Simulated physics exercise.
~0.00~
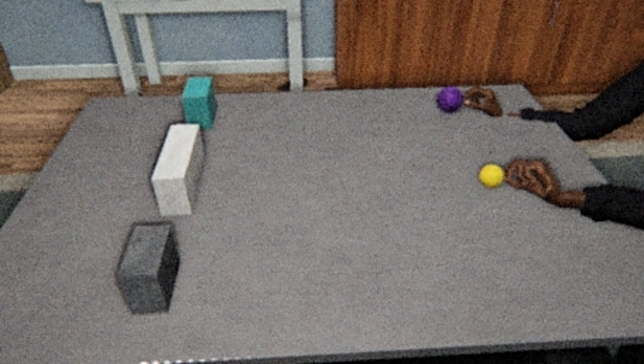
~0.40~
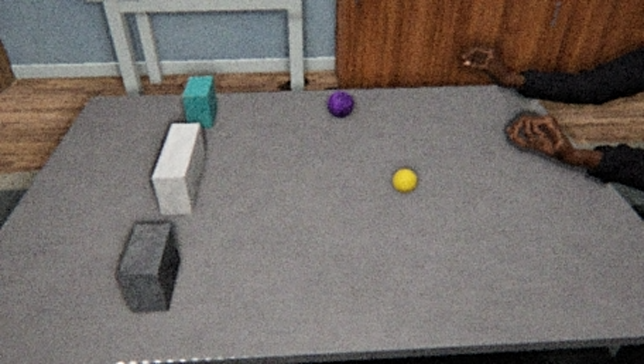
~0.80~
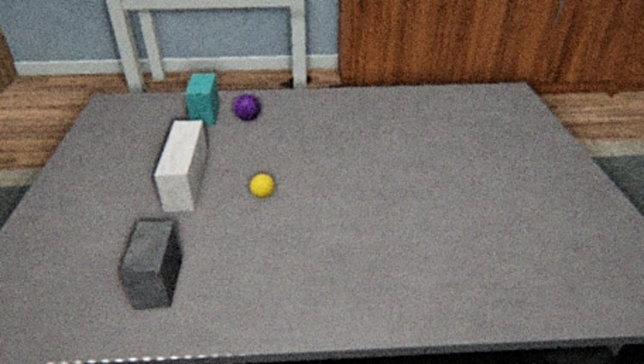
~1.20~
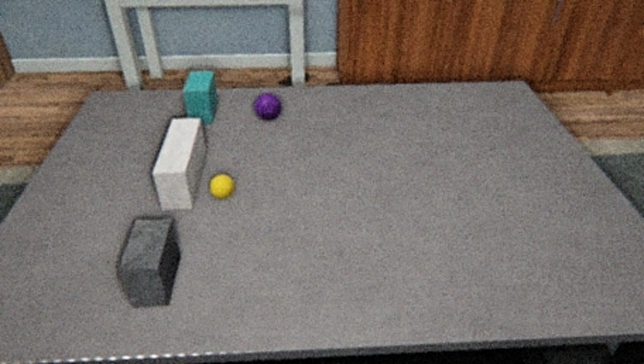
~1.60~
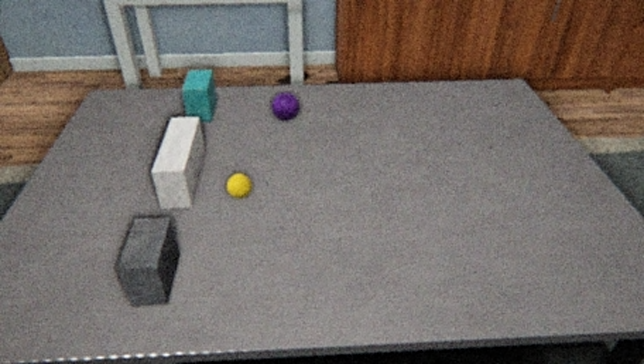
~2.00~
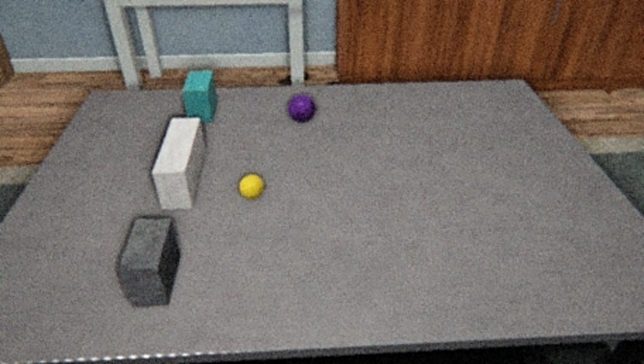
On a grey tabletop, two hands rolling purple and yellow balls left toward three blocks, both balls bouncing off and rolling back right.
